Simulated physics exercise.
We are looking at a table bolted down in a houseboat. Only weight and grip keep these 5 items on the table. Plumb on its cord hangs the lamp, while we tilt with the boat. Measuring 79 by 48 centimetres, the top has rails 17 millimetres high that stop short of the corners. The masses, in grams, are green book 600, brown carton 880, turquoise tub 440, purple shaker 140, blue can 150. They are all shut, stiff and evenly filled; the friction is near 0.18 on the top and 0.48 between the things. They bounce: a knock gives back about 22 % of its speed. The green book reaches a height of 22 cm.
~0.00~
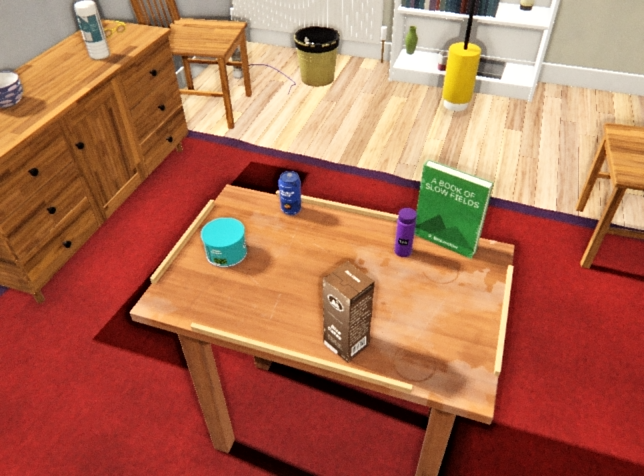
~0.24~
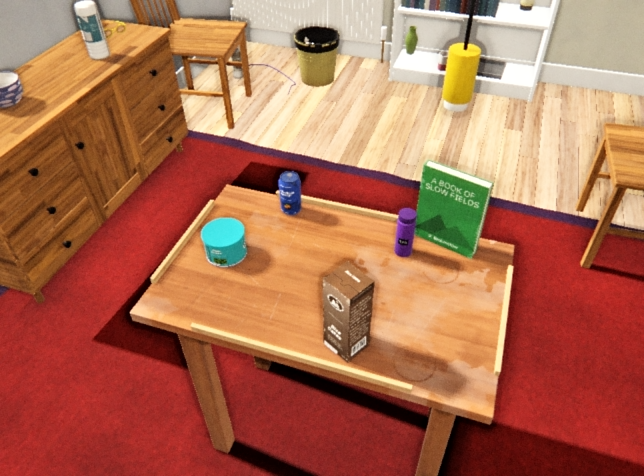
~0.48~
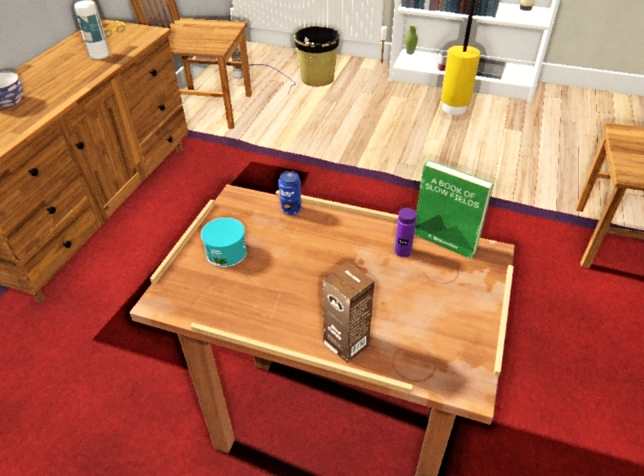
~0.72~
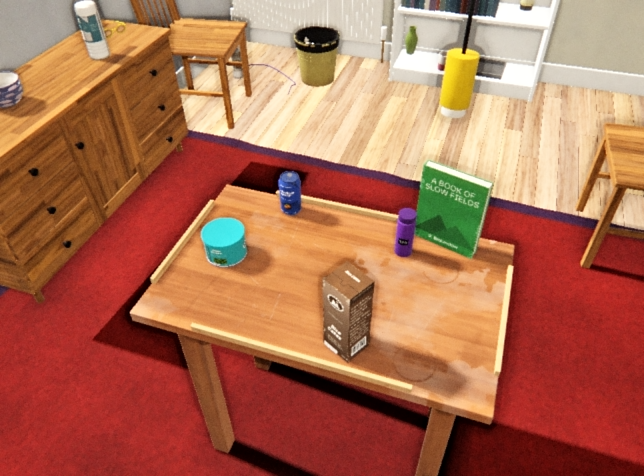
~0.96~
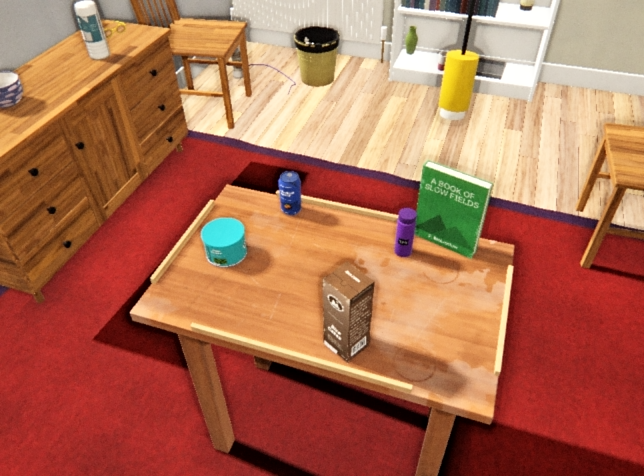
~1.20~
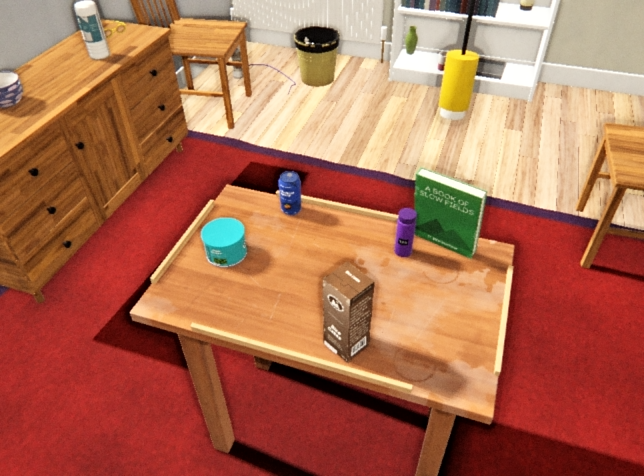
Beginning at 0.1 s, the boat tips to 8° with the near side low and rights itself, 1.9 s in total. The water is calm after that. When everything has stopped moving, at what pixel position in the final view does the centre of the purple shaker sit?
(365, 294).
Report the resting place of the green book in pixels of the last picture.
Its middle settles close to pixel (420, 293).
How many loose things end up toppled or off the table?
2 of them.
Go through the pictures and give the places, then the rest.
Boat level; purple shaker (405, 233); green book (451, 211), in the first picture.
Boat level; turquoise tub (225, 243); blue can (290, 194), in the second picture.
Floor tilted 3°, near side down; green book (451, 210); brown carton (347, 314), in the third picture.
Floor tilted 6°, near side down; turquoise tub (225, 243); blue can (290, 194), in the fourth picture.
Floor tilted 8°, near side down; green book (451, 211); brown carton (347, 314), in the fifth picture.
Floor tilted 8°, near side down; purple shaker (405, 233); turquoise tub (225, 243), in the sixth picture.
By 1.50 s, floor tilted 4°, near side down; purple shaker on its side near (383, 268); green book on its side.
By 1.60 s, floor tilted 3°, near side down; purple shaker on its side near (374, 275); green book on its side.
When it is over (2.5 s), lying over on the table, green book and purple shaker; the other 3 within 5 cm of the start. End places, in pixels of the last picture, purple shaker near (365, 294).
